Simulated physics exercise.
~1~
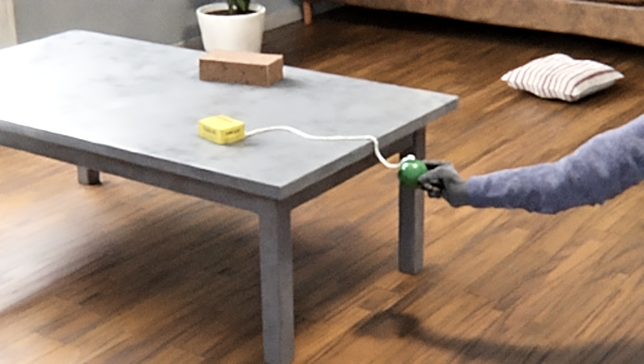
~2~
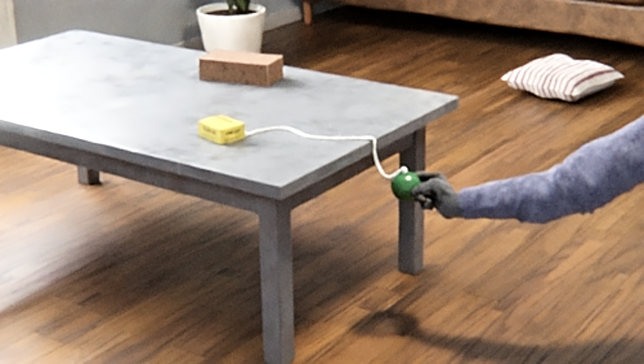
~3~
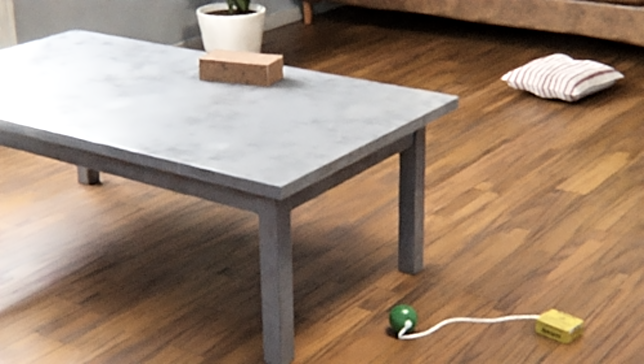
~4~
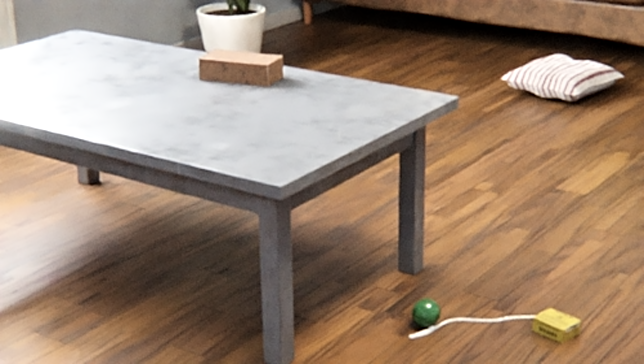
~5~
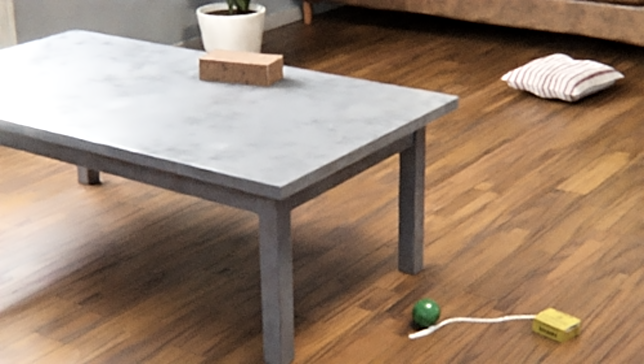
We see a gloved hand holding a green apple beside a grey table, a white shoelace running from it to a yellow box near a brick. The apple and box are next on the floor, the hand gone, and the apple shifts slightly right and rests while the brick stays put.
